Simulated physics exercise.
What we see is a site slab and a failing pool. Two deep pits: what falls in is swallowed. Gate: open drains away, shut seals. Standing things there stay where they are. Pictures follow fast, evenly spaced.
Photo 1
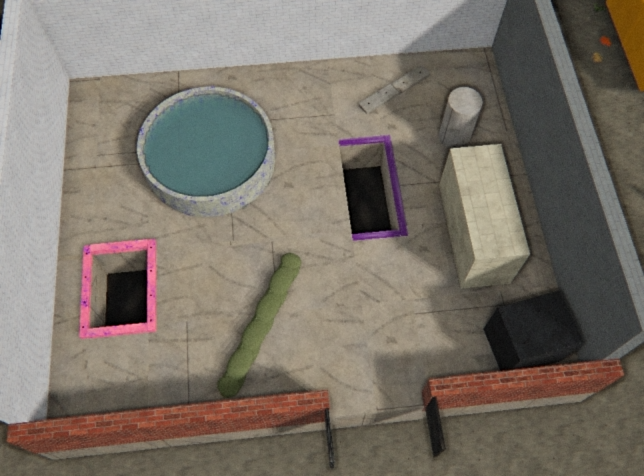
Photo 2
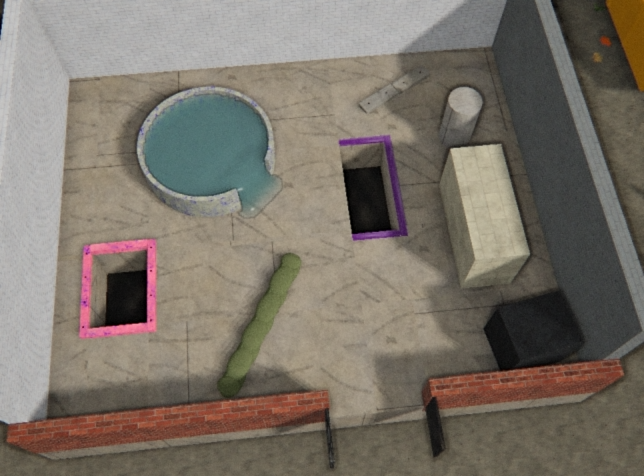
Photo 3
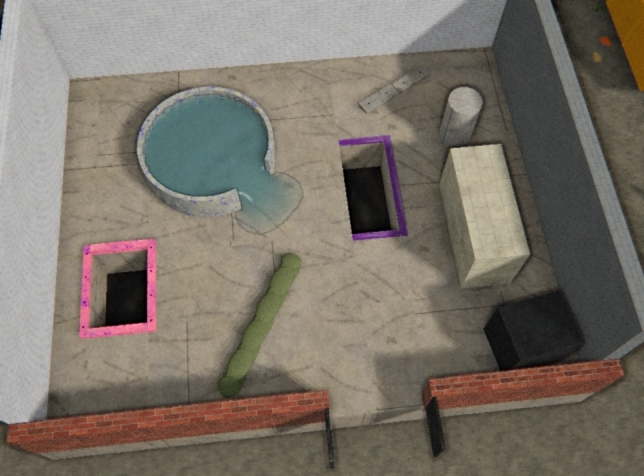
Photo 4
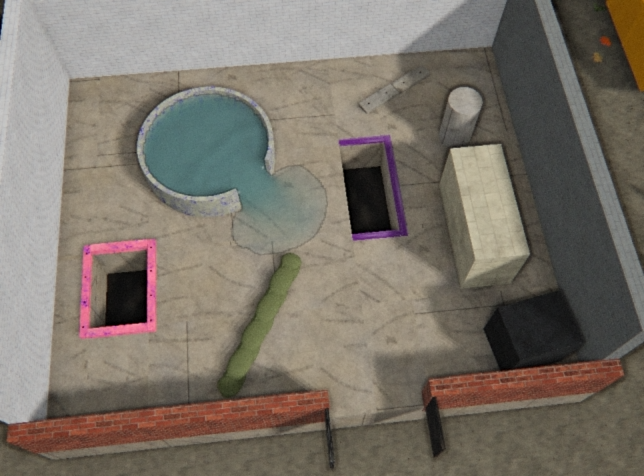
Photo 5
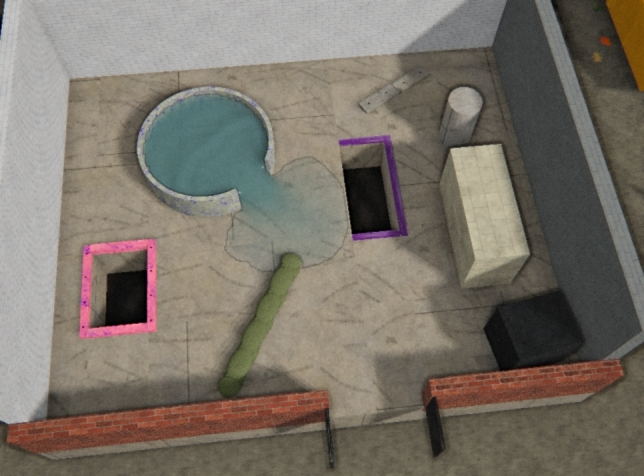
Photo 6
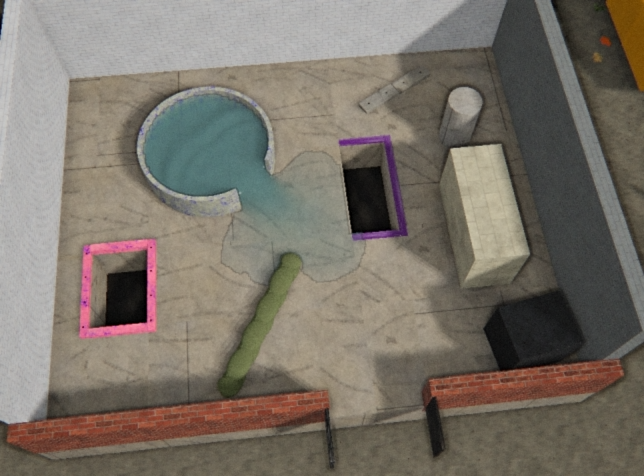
Water poured out through a gap in the lower right side of a round pool and spread across the cracked slab, reaching the top of a green, lumpy barrier and the purple-framed pit.
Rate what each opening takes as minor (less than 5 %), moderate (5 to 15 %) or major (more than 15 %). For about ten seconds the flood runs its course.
The gate - moderate, the pink pit - minor, the purple pit - major.
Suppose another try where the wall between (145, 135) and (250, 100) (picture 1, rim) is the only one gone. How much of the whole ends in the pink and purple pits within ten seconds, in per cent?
Out of every hundred parts, pink takes 4 and purple takes 12.
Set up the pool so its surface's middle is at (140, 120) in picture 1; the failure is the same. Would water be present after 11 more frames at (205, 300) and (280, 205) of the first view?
Taking the two spots in the order asked: The first is waterlogged and the second is waterlogged.
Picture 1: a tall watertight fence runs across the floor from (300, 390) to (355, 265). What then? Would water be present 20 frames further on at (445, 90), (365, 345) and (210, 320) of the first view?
Untouched, untouched, swamped.
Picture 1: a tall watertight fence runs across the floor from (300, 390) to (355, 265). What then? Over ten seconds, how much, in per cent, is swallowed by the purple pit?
The purple pit takes 30 per cent.
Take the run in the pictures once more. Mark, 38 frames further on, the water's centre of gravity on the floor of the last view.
Near (282, 235).
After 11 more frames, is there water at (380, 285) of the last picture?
Looking at that place, I'd say inundated.
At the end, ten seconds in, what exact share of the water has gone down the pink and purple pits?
Close to 0 per cent, and close to 26 per cent.
A moment on, water covers 15 % of the floor; the gate 0 %, the pink pit 0 %, the purple pit 4 %.
Next, water covers 25 % of the floor; the gate 0 %, the pink pit 0 %, the purple pit 8 %.
Then, water covers 30 % of the floor; the gate 1 %, the pink pit 0 %, the purple pit 14 %.
Later, water covers 40 % of the floor; the gate 3 %, the pink pit 0 %, the purple pit 20 %.
In the end, water covers 60 % of the floor; the gate 7 %, the pink pit 0 %, the purple pit 27 %.
